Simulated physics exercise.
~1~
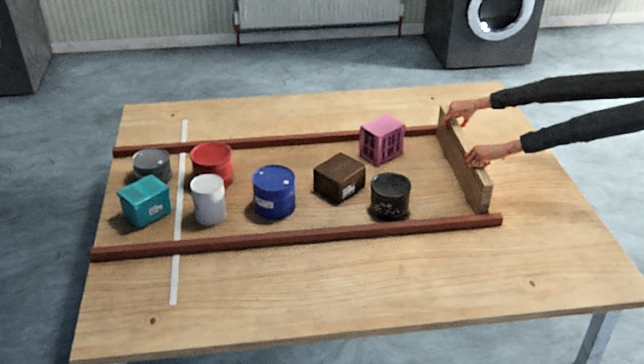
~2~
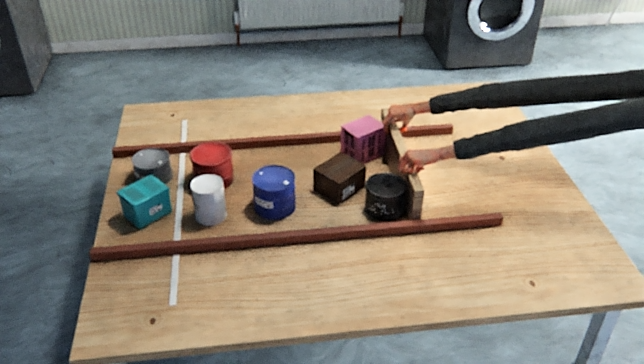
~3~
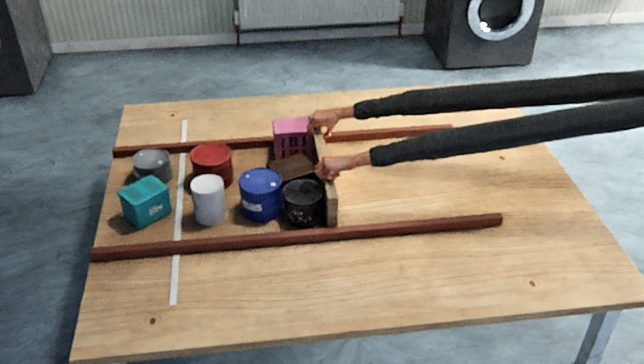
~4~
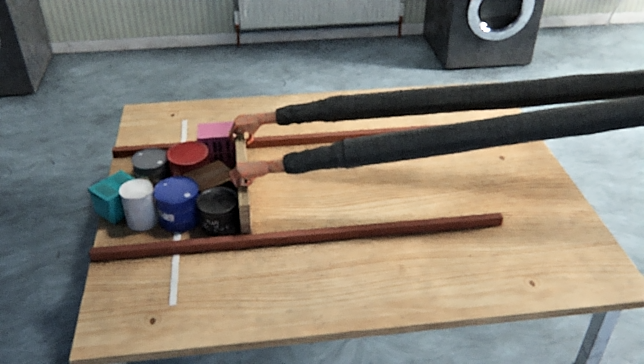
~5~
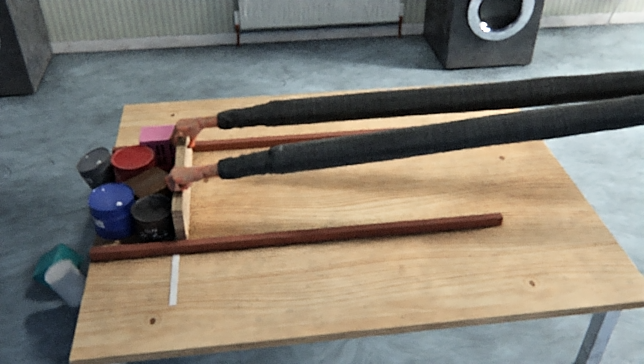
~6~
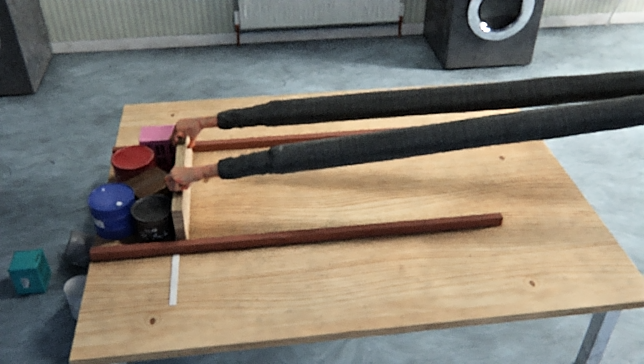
Two hands push a plank left across a table, sending three containers off the edge.
